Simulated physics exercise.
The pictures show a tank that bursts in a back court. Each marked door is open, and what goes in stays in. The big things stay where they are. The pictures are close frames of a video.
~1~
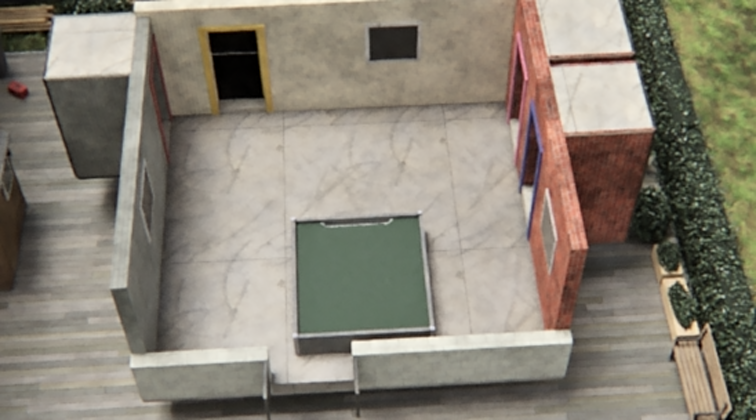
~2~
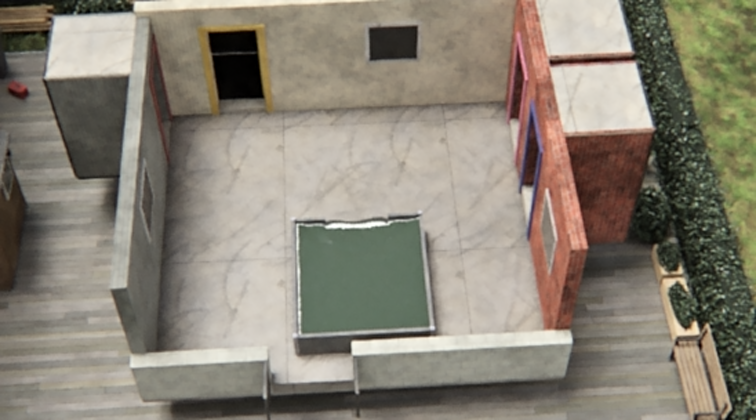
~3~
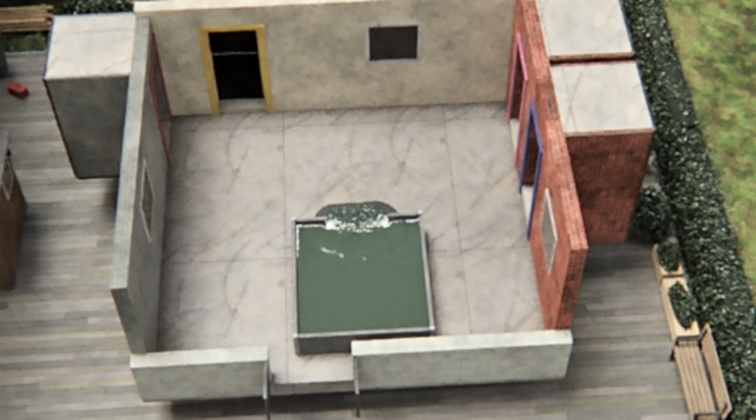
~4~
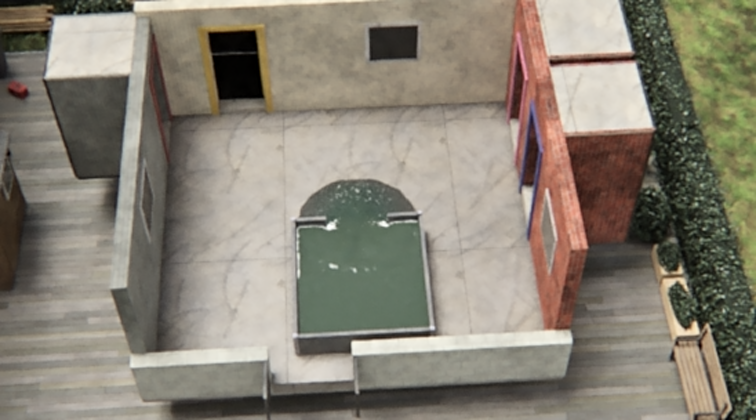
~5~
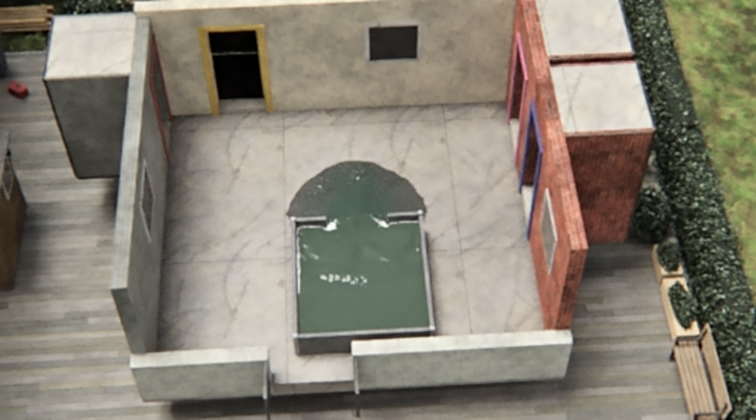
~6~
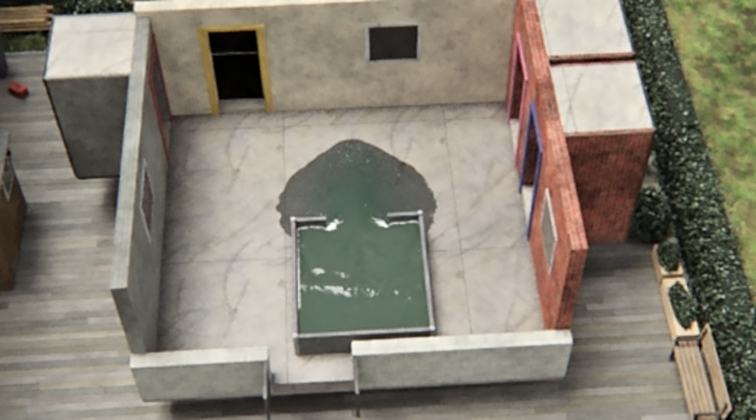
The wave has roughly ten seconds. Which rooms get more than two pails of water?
The blue door holds within the limit; the yellow door holds within the limit; the red door floods; the pink door holds within the limit.
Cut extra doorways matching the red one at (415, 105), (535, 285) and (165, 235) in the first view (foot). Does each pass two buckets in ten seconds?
One after the other: Lets more in, lets less in, holds.
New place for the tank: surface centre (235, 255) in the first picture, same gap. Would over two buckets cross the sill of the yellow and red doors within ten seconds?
Then: The yellow one goes over, the red one passes that mark.
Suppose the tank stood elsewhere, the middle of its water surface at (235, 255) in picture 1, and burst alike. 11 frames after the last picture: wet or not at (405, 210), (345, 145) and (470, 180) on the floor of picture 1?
One after the other: Not flooded, awash, not flooded.
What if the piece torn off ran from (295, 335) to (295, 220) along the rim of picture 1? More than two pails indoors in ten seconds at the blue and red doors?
Then: The blue door stays under; the red door passes that mark.
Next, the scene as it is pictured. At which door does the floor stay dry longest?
Last comes the blue one.
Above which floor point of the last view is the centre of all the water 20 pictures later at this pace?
Roughly at (358, 218).
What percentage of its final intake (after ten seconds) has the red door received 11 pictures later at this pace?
Some 0 per cent.
A moment on, water covers 25 % of the floor; the blue door not reached, the yellow door not reached, the red door not reached, the pink door not reached.
Next, water covers 35 % of the floor; the blue door not reached, the yellow door wet at the sill, nothing in, the red door not reached, the pink door not reached.
Then, water covers 40 % of the floor; the blue door not reached, the yellow door wet at the sill, nothing in, the red door under two buckets in, the pink door wet at the sill, nothing in.
Later, water covers 75 % of the floor; the blue door wet at the sill, nothing in, the yellow door under two buckets in, the red door over two buckets in, the pink door under two buckets in.
In the end, water covers 95 % of the floor; the blue door wet at the sill, nothing in, the yellow door under two buckets in, the red door over two buckets in, the pink door under two buckets in.
